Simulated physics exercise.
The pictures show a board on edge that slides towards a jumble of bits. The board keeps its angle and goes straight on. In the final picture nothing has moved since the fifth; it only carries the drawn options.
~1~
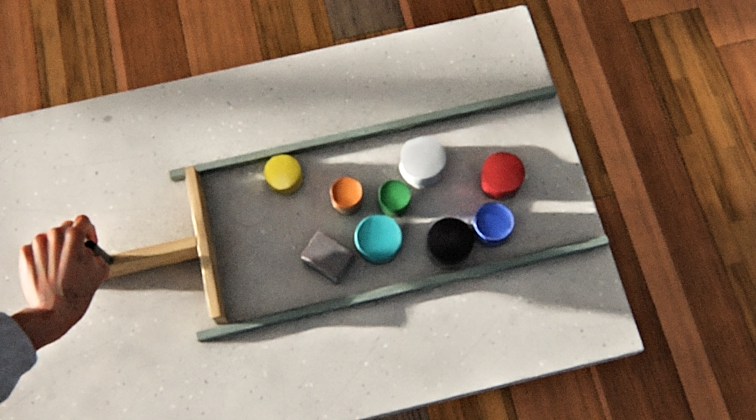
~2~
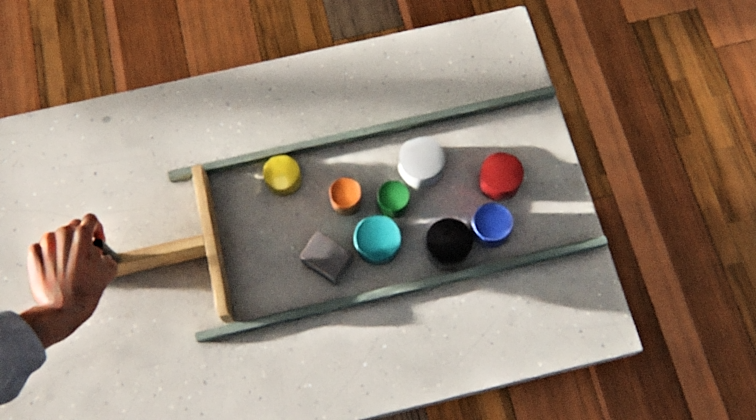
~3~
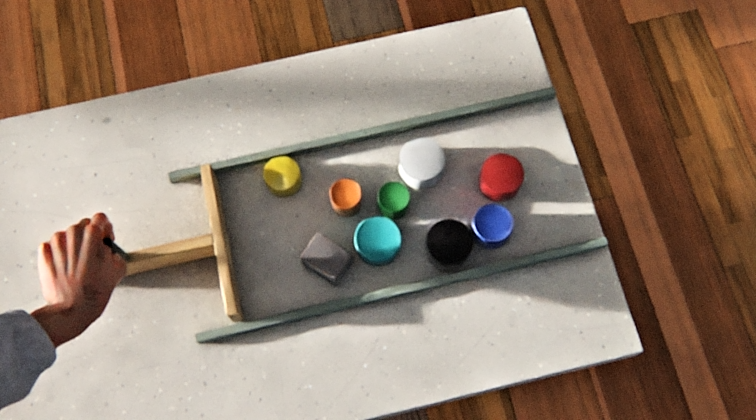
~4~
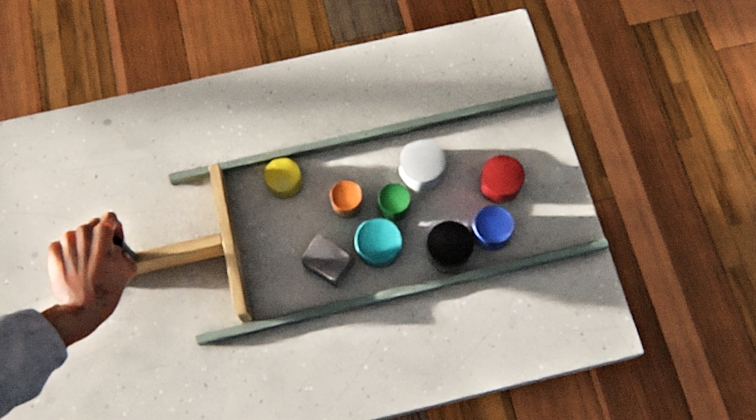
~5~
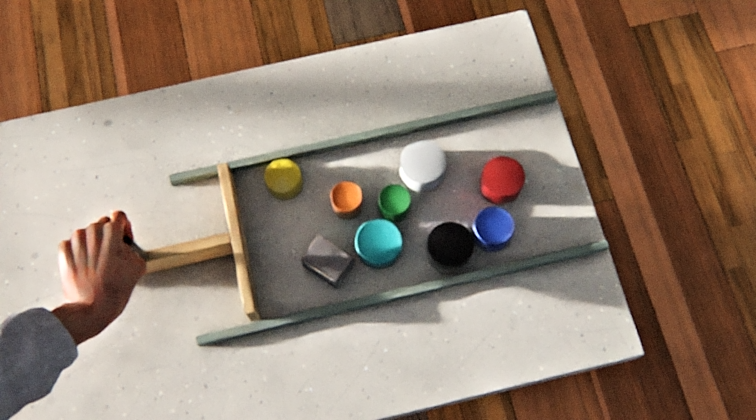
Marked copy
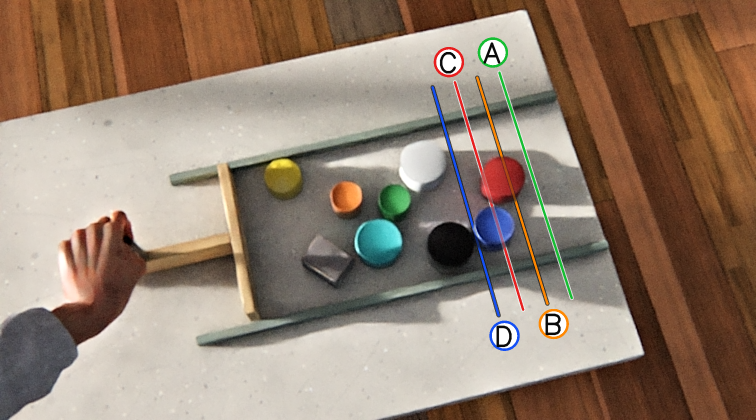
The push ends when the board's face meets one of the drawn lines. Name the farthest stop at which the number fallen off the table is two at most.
At B, and not beyond.
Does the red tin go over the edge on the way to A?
By then, yes.
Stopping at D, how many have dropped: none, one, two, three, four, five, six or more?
The count is none.
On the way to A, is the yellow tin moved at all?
By then, yes.
On the marked copy, A at (534, 180); B at (511, 185); C at (487, 191); D at (464, 196).
With B. Early on, board (336, 213); yellow tin (349, 165); grey block (371, 269).
Further on, board (435, 190); blue tub (545, 220); red tin (512, 183).
At the end, board (511, 173); blue tub over the edge; red tin (580, 176); one fallen.
As for the rest, A drops four; C is within the limit but short; D is within the limit but short.
